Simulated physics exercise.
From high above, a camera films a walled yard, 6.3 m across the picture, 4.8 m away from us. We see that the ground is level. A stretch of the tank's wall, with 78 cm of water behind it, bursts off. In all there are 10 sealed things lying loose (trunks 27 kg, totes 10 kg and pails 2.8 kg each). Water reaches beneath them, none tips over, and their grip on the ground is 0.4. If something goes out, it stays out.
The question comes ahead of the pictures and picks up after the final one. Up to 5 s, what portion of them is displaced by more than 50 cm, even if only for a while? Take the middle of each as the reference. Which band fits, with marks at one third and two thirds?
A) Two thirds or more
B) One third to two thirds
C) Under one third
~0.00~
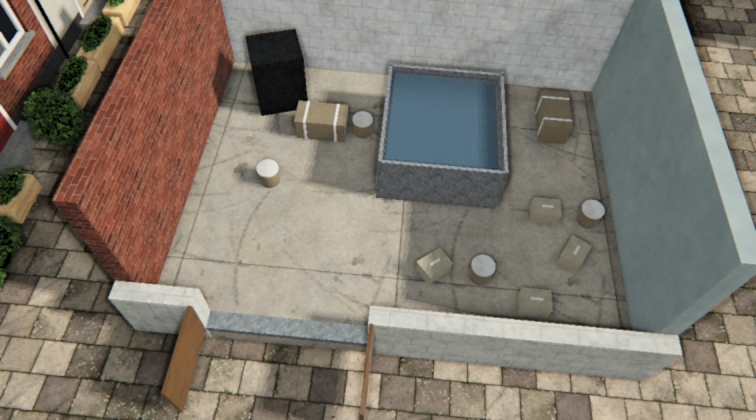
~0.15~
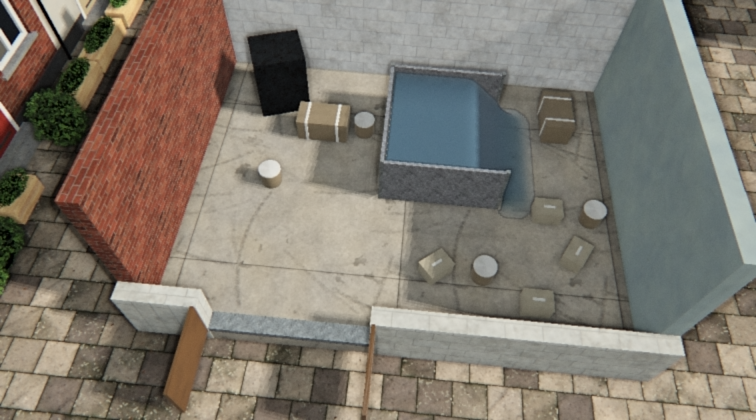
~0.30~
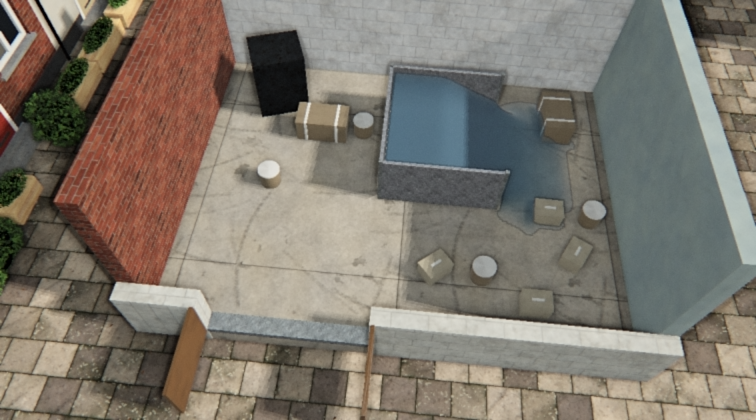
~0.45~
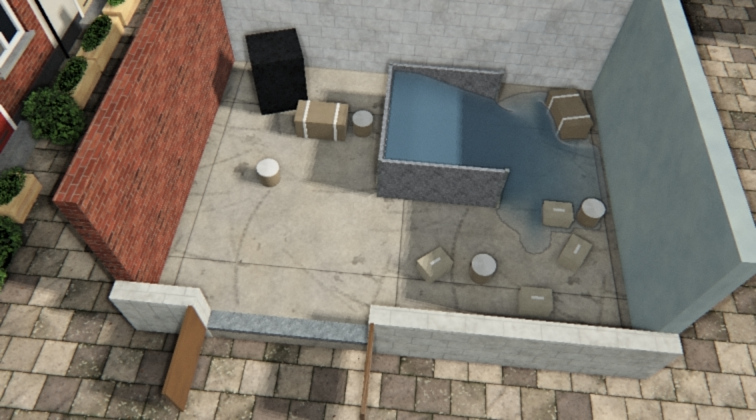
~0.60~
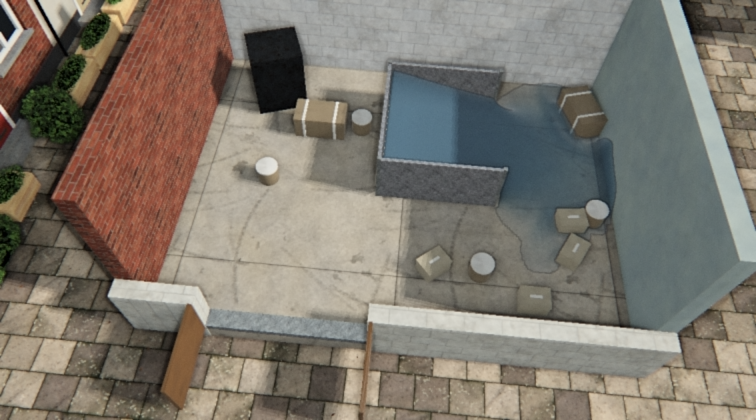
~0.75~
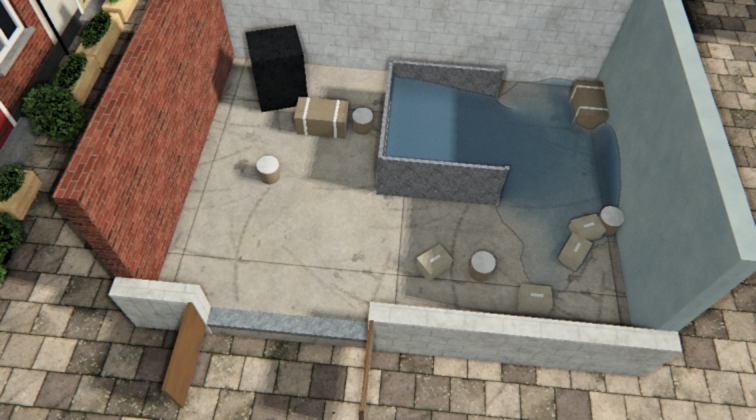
Two thirds or more (A).
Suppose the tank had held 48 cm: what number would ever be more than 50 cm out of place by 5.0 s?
That would make 7 of them.
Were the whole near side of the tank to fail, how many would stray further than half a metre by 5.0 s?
So the tally would be 7.
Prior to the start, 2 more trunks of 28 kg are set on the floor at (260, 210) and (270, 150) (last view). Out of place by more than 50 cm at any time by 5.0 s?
Below, below.
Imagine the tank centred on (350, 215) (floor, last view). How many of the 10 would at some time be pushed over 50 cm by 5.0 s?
Result: 8 of them.
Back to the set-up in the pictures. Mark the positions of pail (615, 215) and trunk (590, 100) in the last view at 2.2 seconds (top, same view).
(603, 292) and (537, 77), roughly.
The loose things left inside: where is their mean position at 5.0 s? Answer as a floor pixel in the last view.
(346, 179).
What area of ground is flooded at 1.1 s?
Somewhere around 10.0 m2, roughly.
After 1.1 s 2 of 10 are over 50 cm from their spots; 2 afloat.
After 2.2 s 3 of 10 are over 50 cm from their spots; 4 afloat.
After 3.5 s 7 of 10 are over 50 cm from their spots; 4 afloat.
After 5.0 s 7 of 10 are over 50 cm from their spots, and 7 have been at some point; 3 afloat.
